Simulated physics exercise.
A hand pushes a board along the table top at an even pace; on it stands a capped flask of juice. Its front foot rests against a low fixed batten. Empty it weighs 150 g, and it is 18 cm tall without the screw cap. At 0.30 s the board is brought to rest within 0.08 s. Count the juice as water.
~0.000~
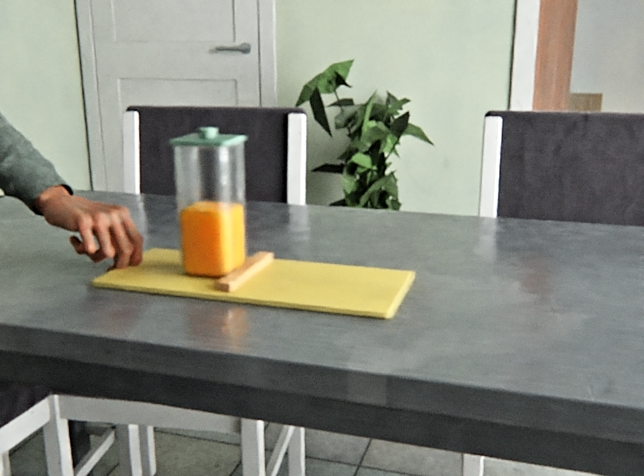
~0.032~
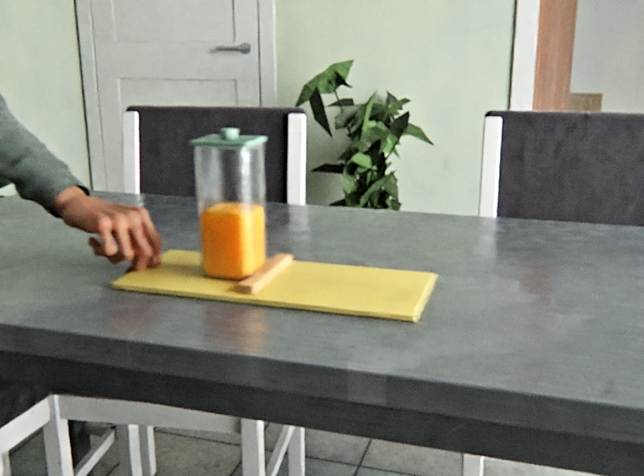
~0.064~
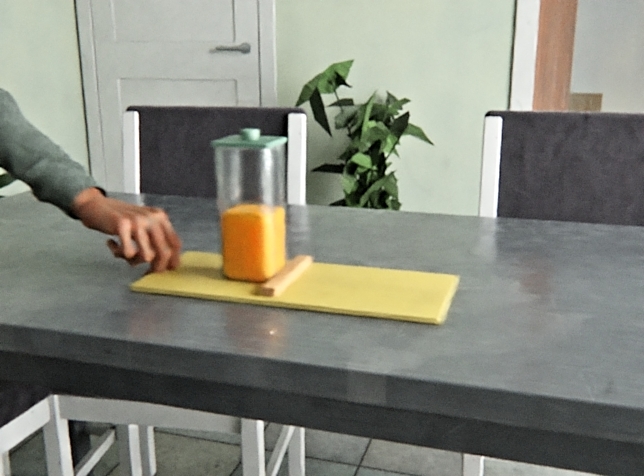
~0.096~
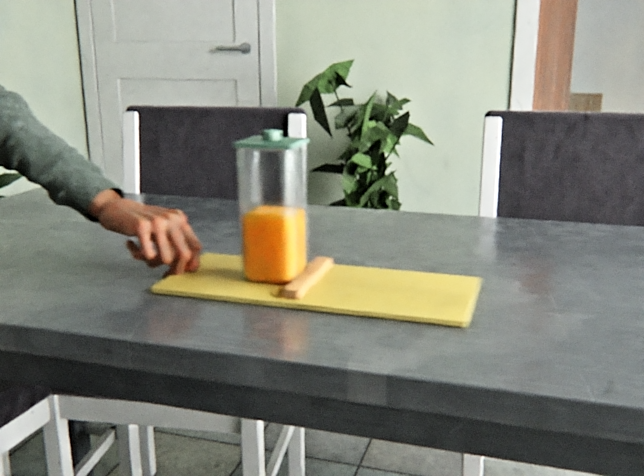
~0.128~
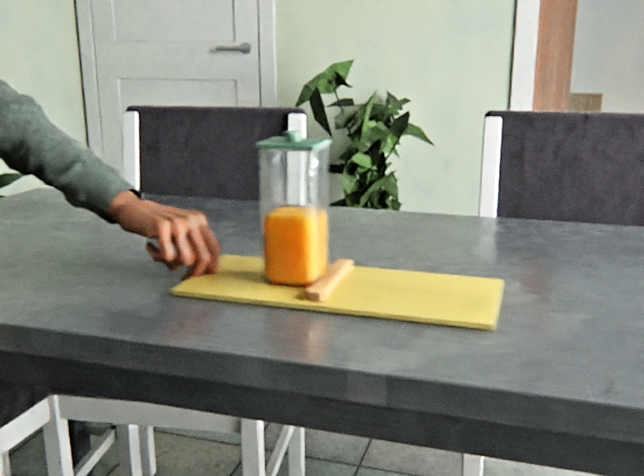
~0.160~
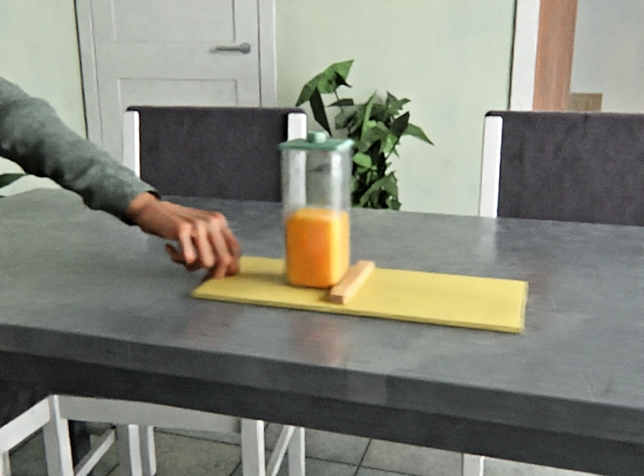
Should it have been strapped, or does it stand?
It goes over.
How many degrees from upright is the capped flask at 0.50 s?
It is at some 32°.
Then, 0.38 s in, the board moves at 0.00 m/s; the capped flask leans 9°.
Then, 0.50 s in, the capped flask leans 32°.
Then, 0.66 s in, the capped flask lies on its side.
Then, 0.88 s in, the capped flask lies on its side.
Finally, the capped flask lies on its side.
